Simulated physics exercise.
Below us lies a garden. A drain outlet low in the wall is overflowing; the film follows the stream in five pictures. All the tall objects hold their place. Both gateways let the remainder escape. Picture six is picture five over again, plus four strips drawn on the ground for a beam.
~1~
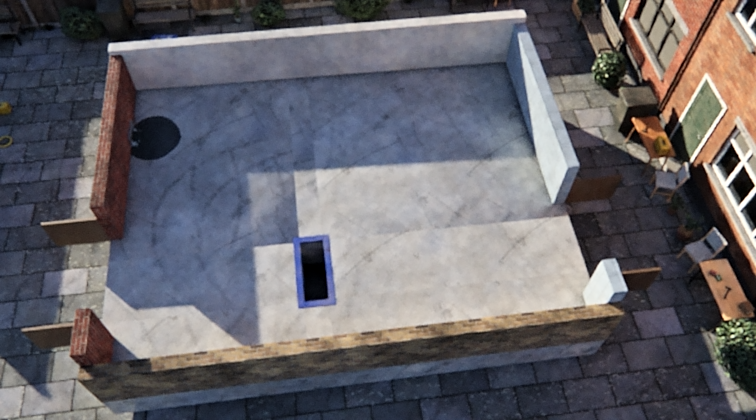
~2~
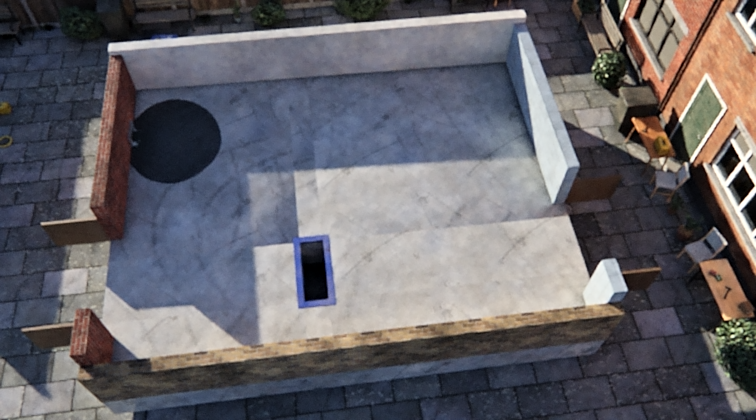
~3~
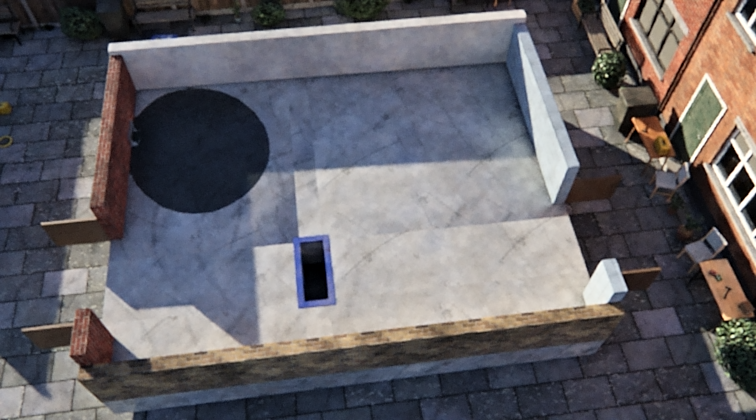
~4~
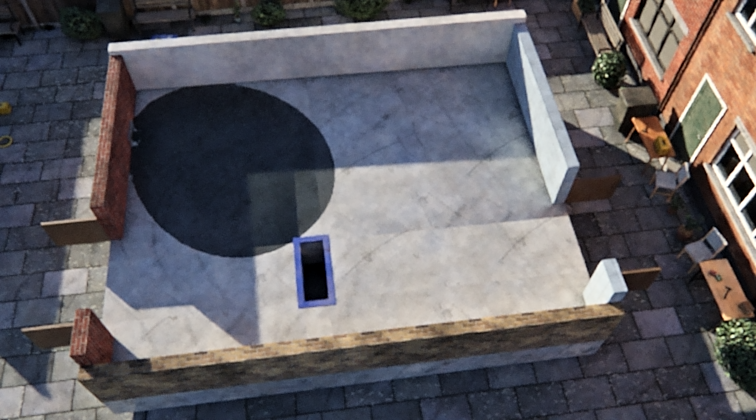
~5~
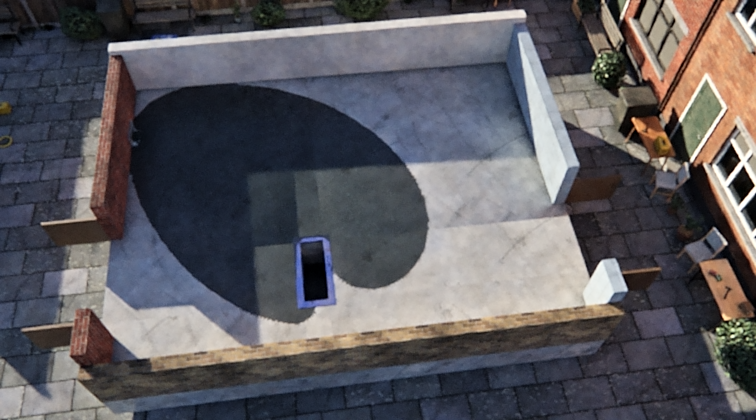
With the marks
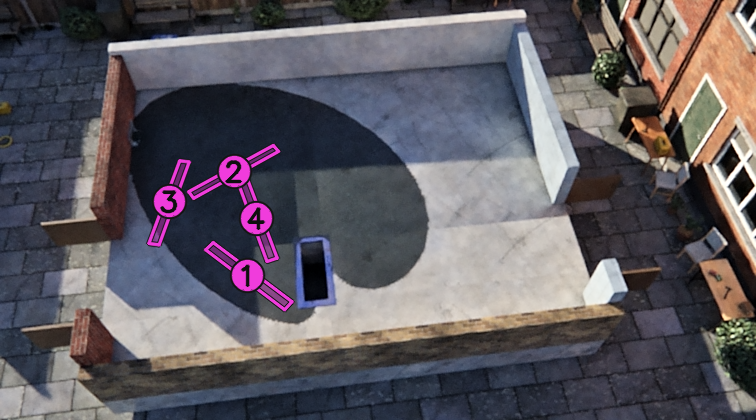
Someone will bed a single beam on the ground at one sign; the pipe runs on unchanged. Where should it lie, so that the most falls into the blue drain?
1 works best here.
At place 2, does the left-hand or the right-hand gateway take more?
More leaves on the right.
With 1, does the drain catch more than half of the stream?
No.
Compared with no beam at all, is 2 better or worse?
It is worse.
On the marked copy, 1 from (209, 246) to (288, 305); 2 from (191, 195) to (275, 148); 3 from (153, 244) to (184, 161); 4 from (242, 179) to (272, 259).
For place 1, about 33 % of the stream goes into the blue drain, about 67 % out by the gates.
For place 2, about 7 % of the stream goes into the blue drain, about 92 % out by the gates.
For place 3, about 17 % of the stream goes into the blue drain, about 82 % out by the gates.
For place 4, about 14 % of the stream goes into the blue drain, about 86 % out by the gates.
